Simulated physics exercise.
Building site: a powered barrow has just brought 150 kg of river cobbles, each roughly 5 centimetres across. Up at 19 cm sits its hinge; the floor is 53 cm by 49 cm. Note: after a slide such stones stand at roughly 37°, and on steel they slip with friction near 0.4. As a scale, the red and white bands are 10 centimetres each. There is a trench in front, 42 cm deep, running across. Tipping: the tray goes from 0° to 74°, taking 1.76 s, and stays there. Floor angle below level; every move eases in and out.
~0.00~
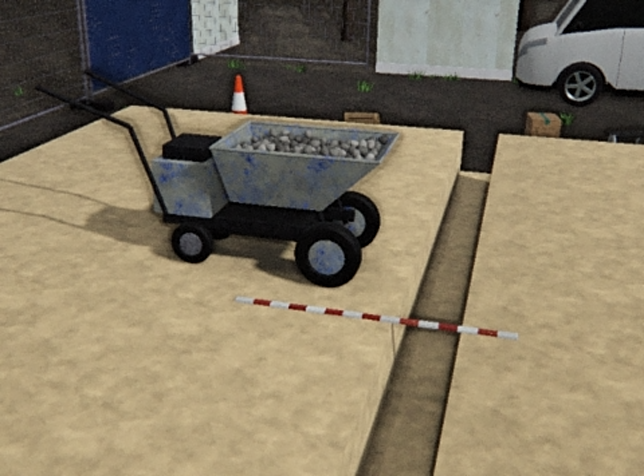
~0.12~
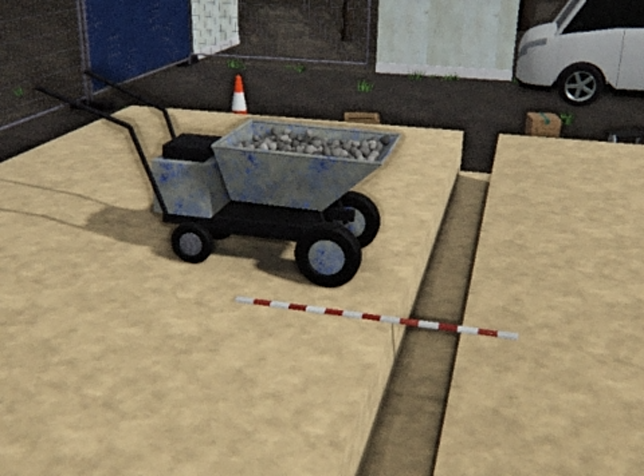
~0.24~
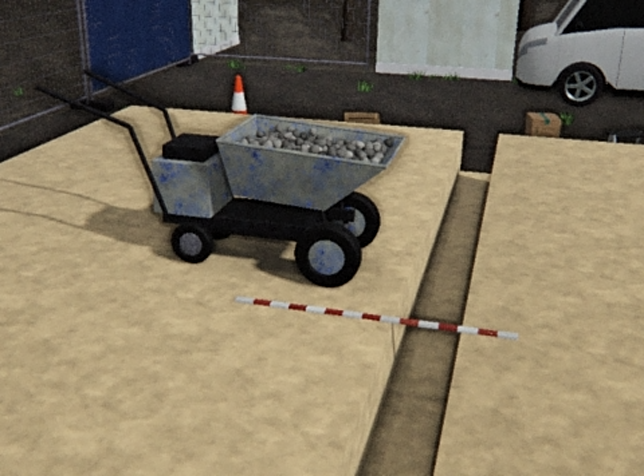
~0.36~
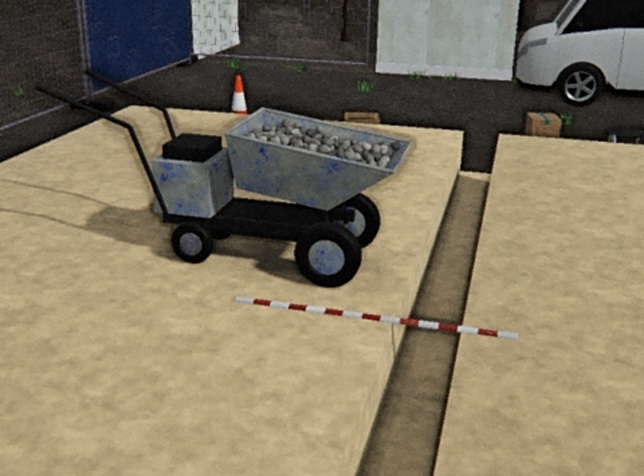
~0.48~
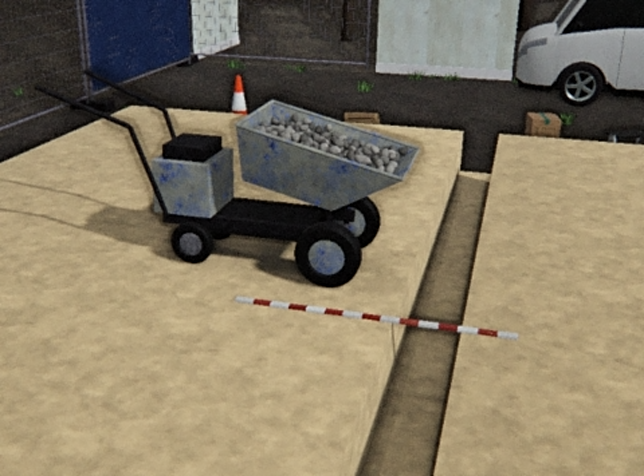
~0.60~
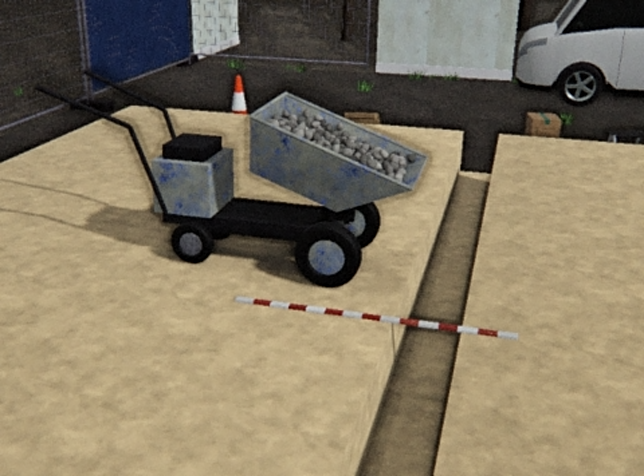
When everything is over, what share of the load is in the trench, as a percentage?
Close to 57 in a hundred.
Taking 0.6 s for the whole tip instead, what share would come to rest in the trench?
That would give about 40 percent.
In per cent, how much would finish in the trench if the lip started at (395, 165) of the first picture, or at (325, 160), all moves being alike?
The first gives about 20 percent and the second about 100 percent.
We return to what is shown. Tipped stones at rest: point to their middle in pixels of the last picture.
The tipped stones centre close to (462, 324).
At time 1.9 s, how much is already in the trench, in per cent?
Roughly 30 percent of the load.
After 1.3 s the floor is at 62°; 98 % in the tray, 2 % in the trench; the foremost stones are at (469, 286).
After 1.9 s the floor is at 74°; 33 % in the tray, 31 % in the trench, 36 % past the trench; the foremost stones are at (580, 296).
After 2.2 s the floor is at 74°; 7 % in the tray, 48 % in the trench, 45 % past the trench; the foremost stones are at (633, 283).
After 4.2 s the floor is at 74°; 0 % in the tray, 57 % in the trench, 43 % past the trench; the foremost stones are past the picture's edge.
